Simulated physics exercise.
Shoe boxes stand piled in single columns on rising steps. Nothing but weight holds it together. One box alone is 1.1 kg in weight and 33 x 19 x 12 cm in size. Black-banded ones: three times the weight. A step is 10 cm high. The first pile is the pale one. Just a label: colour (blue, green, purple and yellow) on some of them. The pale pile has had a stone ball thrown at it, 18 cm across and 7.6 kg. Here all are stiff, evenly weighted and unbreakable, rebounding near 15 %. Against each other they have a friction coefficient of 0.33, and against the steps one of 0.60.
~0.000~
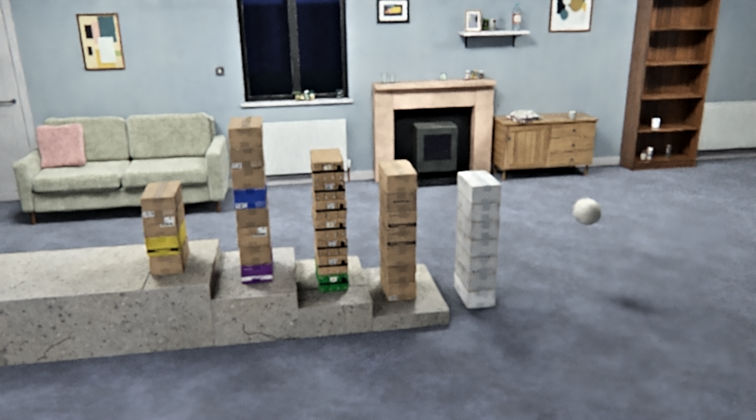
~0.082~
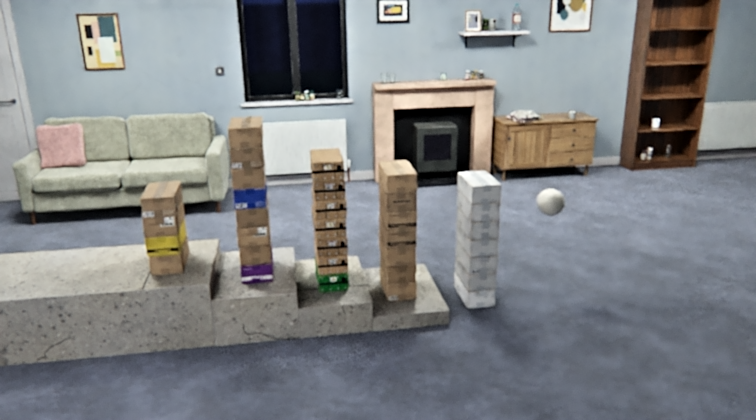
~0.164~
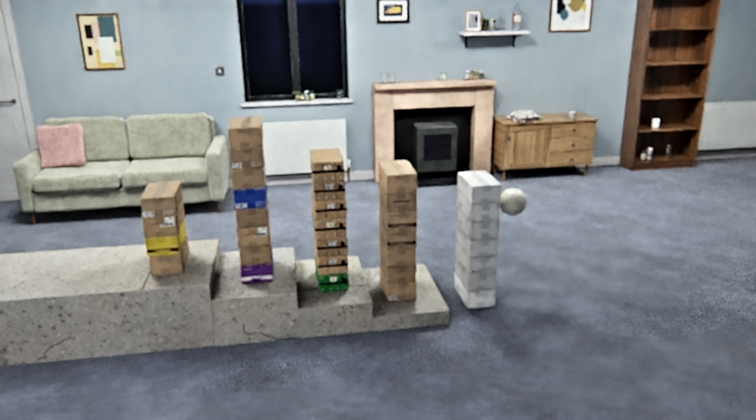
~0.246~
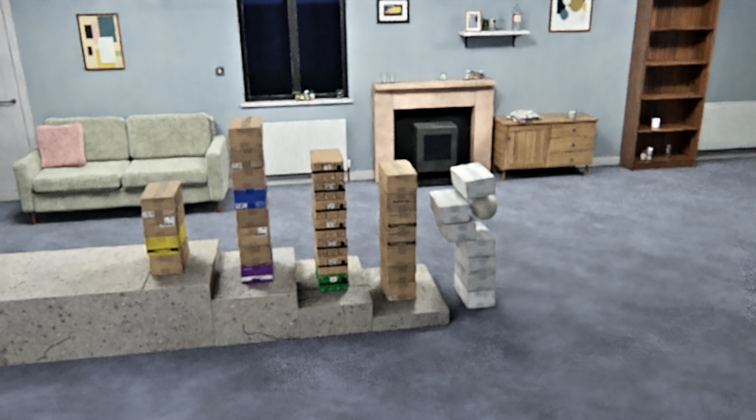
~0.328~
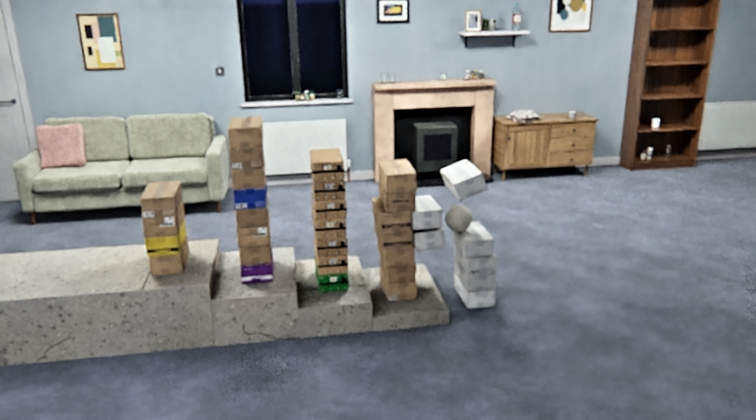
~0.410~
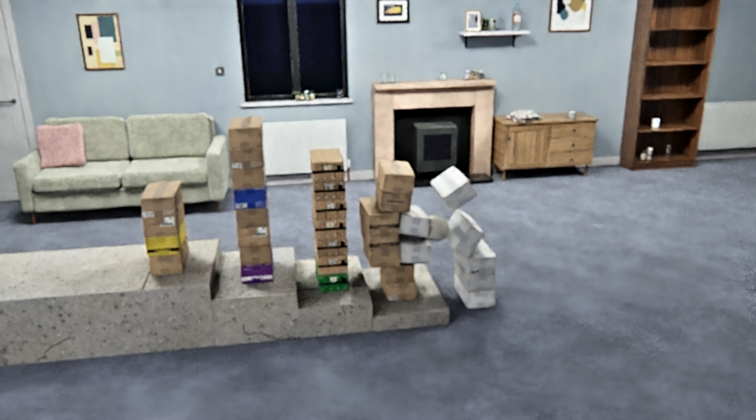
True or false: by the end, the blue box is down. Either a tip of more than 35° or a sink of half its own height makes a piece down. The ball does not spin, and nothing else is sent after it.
False; the blue box holds its place.
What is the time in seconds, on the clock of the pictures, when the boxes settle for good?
Close to 3.0 seconds.
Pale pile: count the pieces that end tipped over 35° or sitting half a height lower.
The answer is 5 of the pale ones.
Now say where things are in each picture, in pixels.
In the first frame (we follow the side turned to the camera), ball (587, 212) 62 cm from contact, 3.6 m/s; blue box (250, 199); green box (334, 283); purple box (257, 274); no other piece has moved.
In the second frame, ball (551, 203) 35 cm from contact, 3.3 m/s; blue box (250, 199).
In the third frame, ball (513, 202) 8 cm from contact, 3.3 m/s; blue box (250, 199).
In the fourth frame, ball (484, 206) after contact, 2.1 m/s; blue box (250, 199); no other piece has moved.
In the fifth frame, ball (458, 218) after contact, 2.3 m/s; blue box (250, 199); 3 stirred so far.
In the sixth frame, ball (436, 228) after contact, 1.8 m/s; blue box (250, 199); purple box (257, 274); yellow box (162, 246); steepest lean 7°, the box at (399, 184); 6 stirred so far.
Around 0.47 s, 4 of the pale pile down; none of the 26 other boxes down, 6 disturbed; blue box unmoved.
Around 0.58 s, 4 of the pale pile down; 2 of the 26 other boxes down; blue box unmoved.
Around 1.22 s, 5 of the pale pile down; 2 of the 26 other boxes down; blue box unmoved.
Finally (3.1 s), 5 of the pale pile down; 2 of the 26 other boxes down; blue box unmoved; green box unmoved; purple box unmoved. Seen by the last camera, middles, blue box near (251, 191), green box near (331, 272).
